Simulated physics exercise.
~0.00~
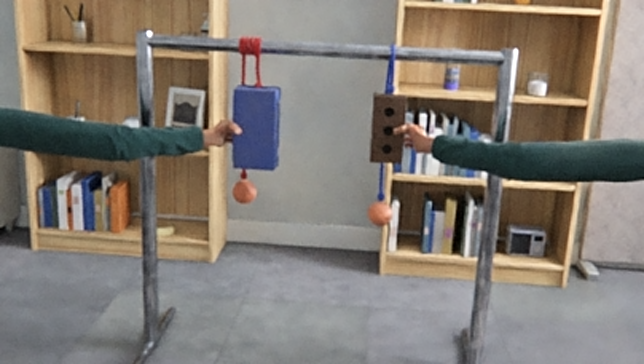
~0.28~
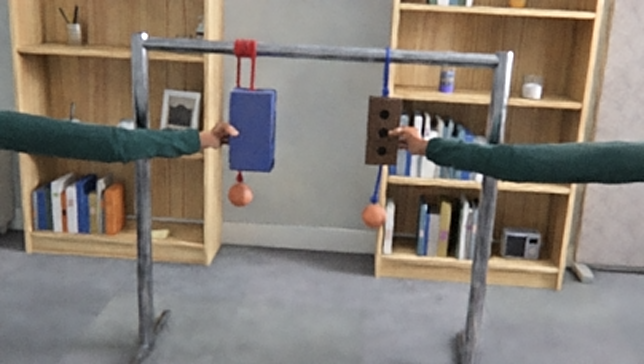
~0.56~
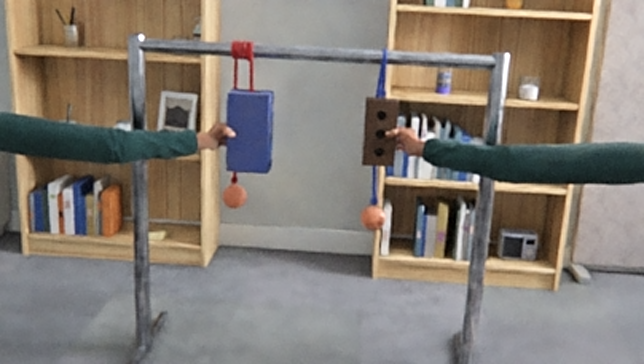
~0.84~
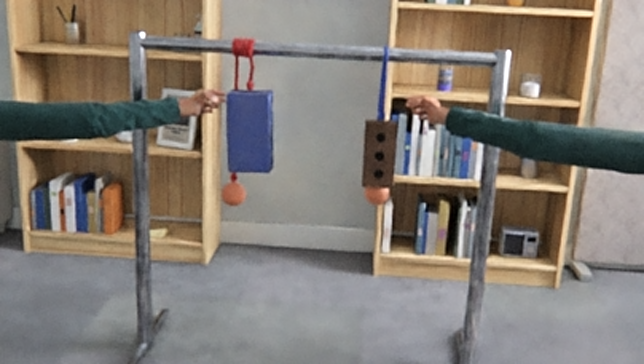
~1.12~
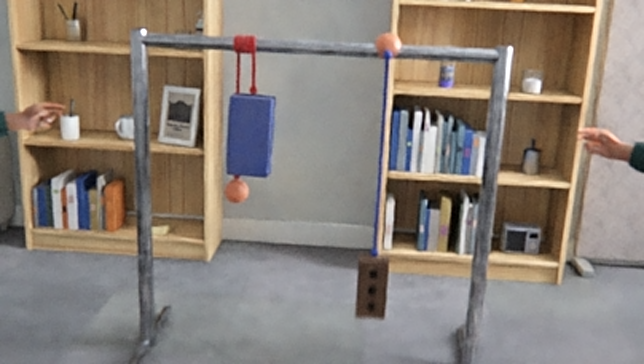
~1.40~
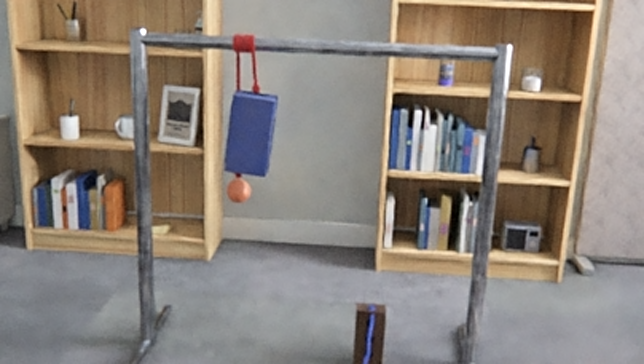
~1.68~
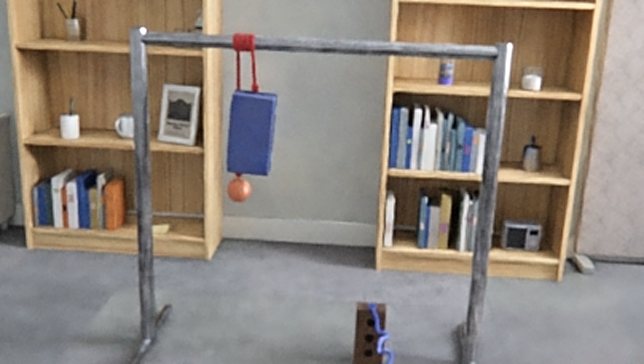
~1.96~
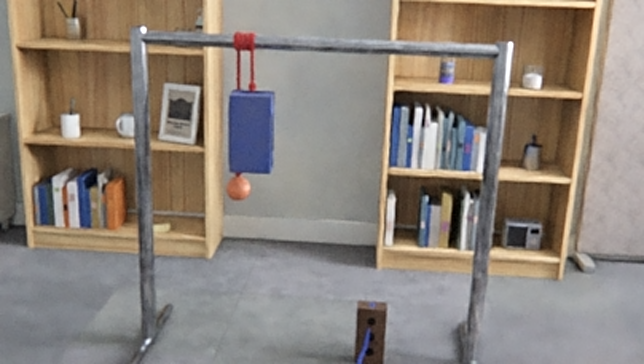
In a grey-floored room with two wooden bookshelves, a slightly swaying camera faces a metal rail on two posts. A blue case hangs at left from a red rope looped over the rail, and a brown brick with holes hangs at right from a blue rope, each with a small orange ball. Two hands in green sleeves hold the case and the brick, then let go and draw back. The brick drops, pulling its rope over the rail as its ball rises to the top. It ends standing on the floor with the blue rope, while the case still hangs.
